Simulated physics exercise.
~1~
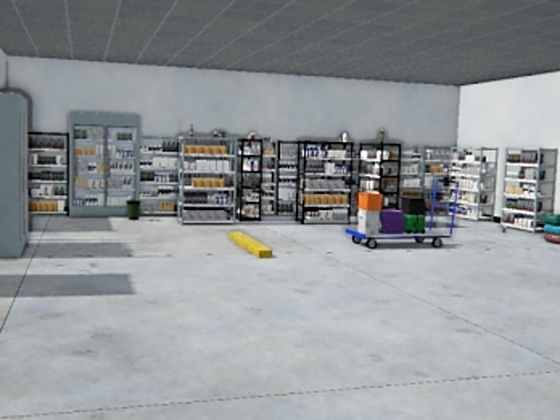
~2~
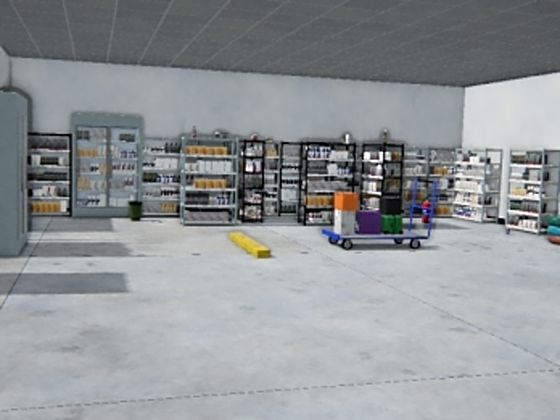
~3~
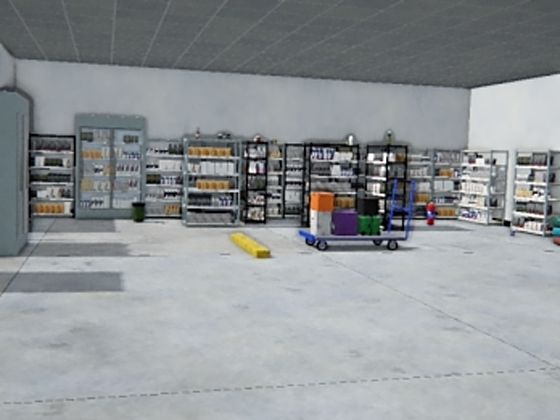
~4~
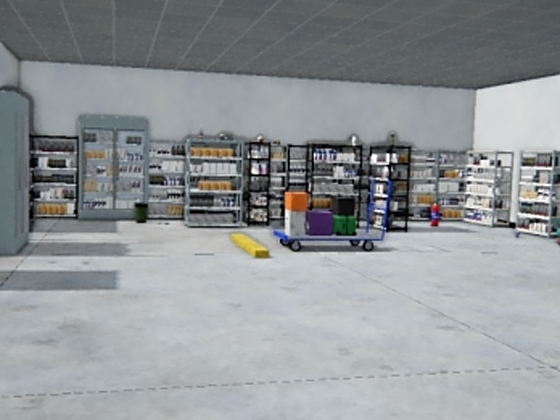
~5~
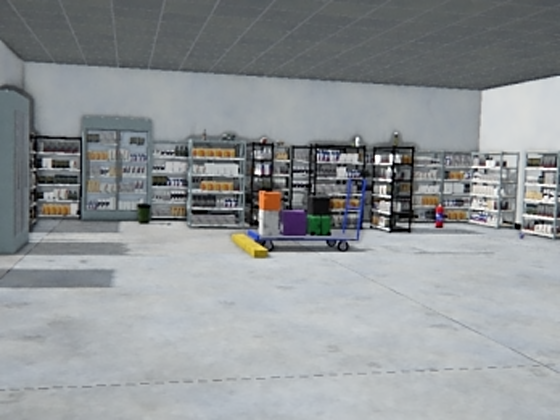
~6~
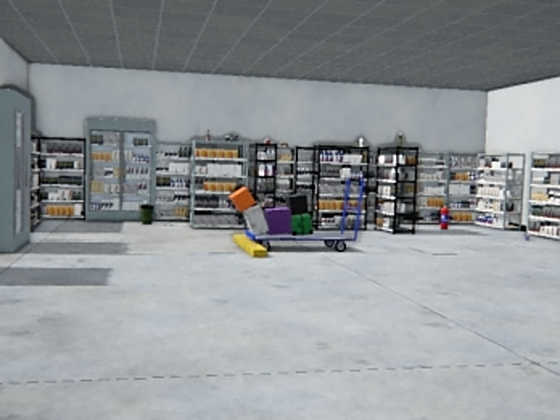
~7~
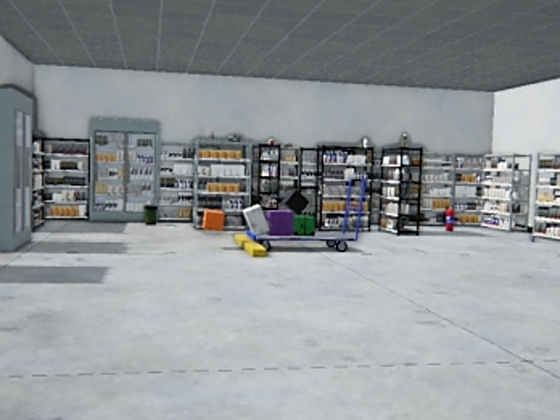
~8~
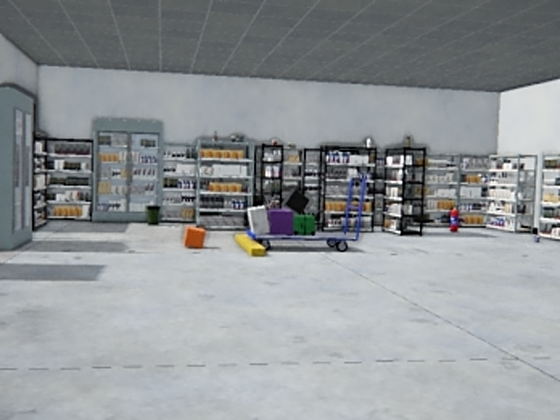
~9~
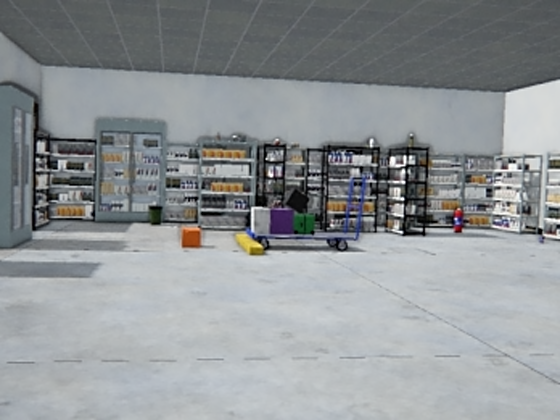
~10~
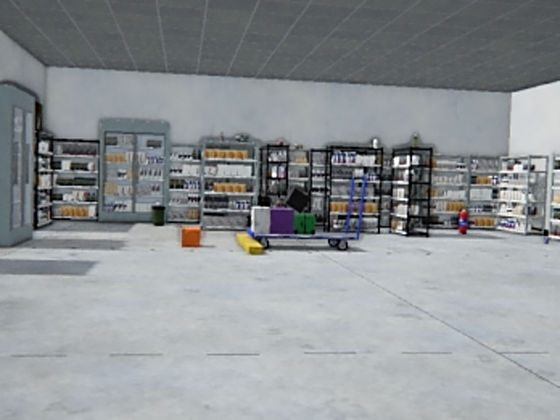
A blue goods trolley carrying stacked boxes rolls left across a storeroom floor and stops at a yellow beam, tipping the orange box over the front onto the floor, while the black box tilts and the white, purple and green pieces stay aboard.
